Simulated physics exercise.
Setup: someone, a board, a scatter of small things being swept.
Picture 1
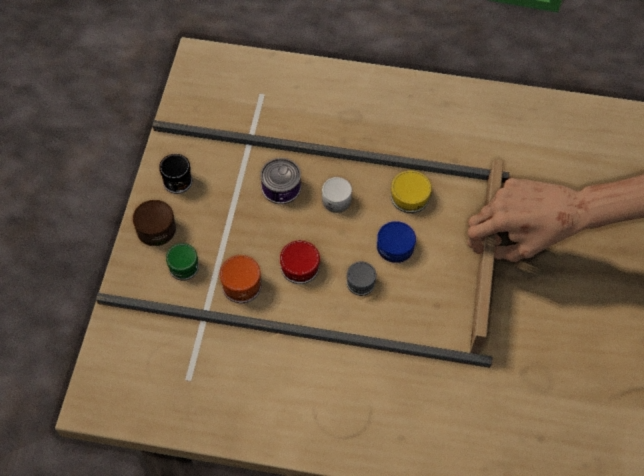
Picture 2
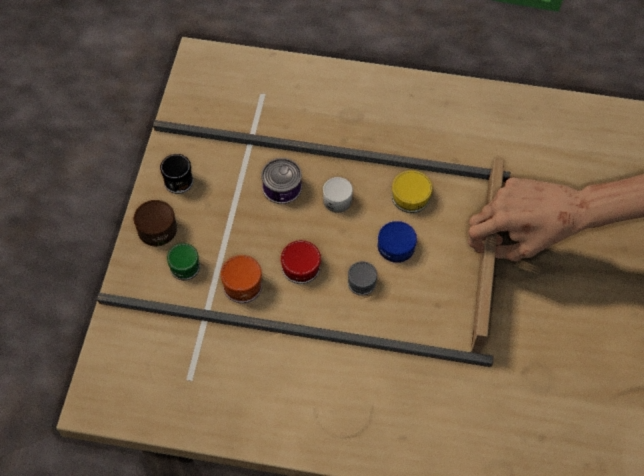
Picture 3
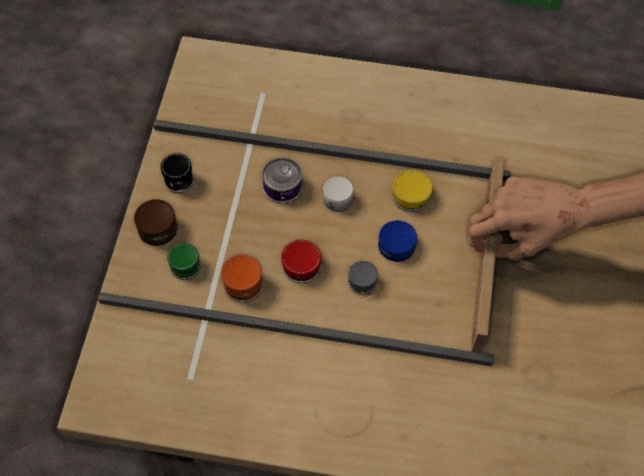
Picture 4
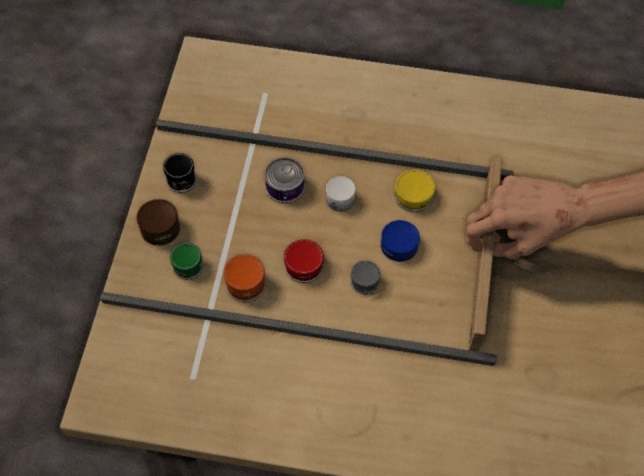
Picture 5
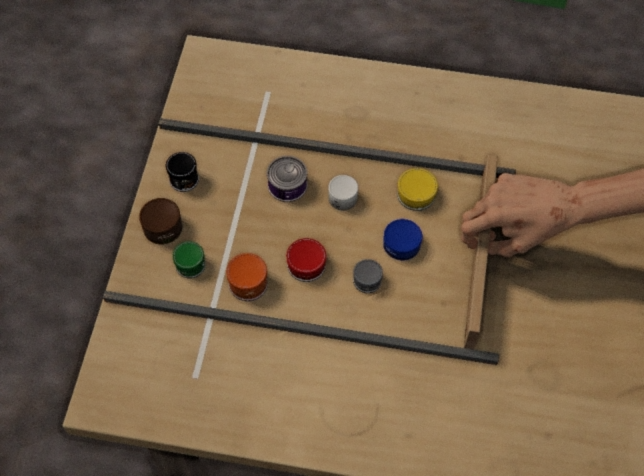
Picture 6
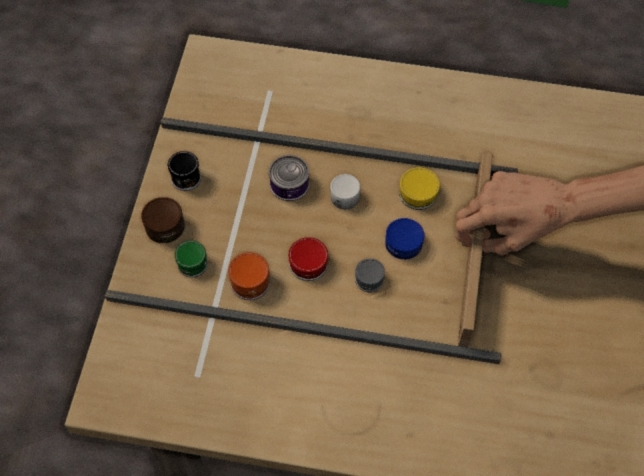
On a wooden tabletop, a hand holding a board upright between two rails slides it slightly left toward scattered small coloured tubs.
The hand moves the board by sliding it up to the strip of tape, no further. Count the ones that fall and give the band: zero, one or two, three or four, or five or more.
The push will send none off the table.
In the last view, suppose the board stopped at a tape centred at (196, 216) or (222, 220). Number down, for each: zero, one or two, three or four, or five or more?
In order: Just one or two and none at all.
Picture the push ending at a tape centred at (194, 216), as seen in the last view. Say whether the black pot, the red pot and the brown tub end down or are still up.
Going in order, the black pot goes off the edge, then the red pot keeps its spot, then the brown tub goes off the edge.
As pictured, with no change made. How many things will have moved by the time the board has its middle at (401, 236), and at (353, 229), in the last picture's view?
First 2, then 5.
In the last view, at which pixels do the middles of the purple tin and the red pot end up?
Purple tin at (201, 169), red pot at (190, 231).
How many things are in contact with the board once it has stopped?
5 in contact.
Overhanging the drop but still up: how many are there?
0 in all.
Soon after, none off yet; brown tub at rest near (163, 221); black pot at rest near (185, 171); green tin at rest near (191, 259).
At rest, the number that fall off is zero.
